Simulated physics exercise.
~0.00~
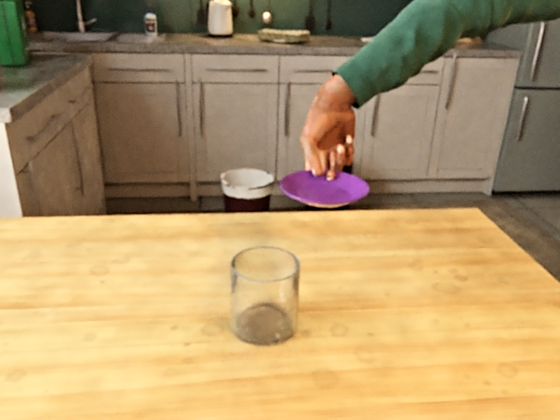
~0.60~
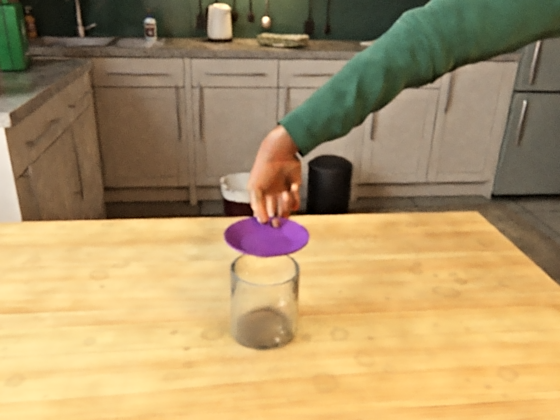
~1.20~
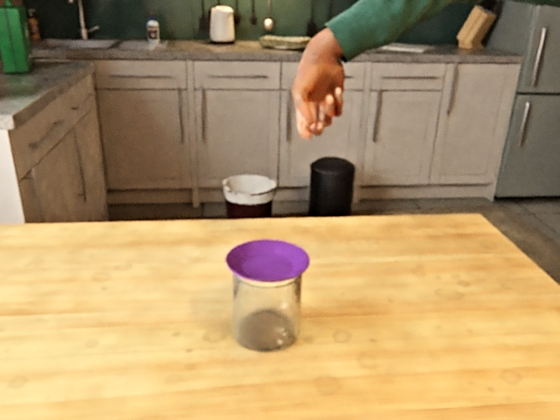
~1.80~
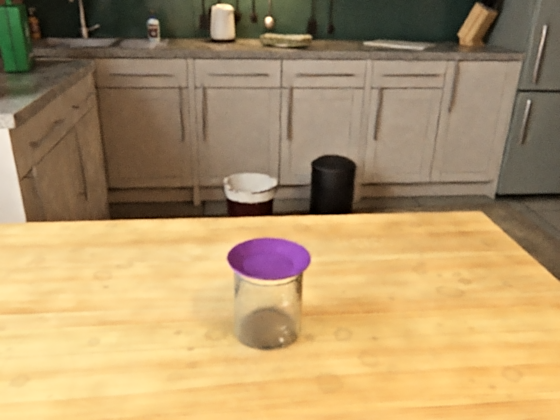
A hand lowers a purple plate onto an empty glass, leaving it covering the rim.
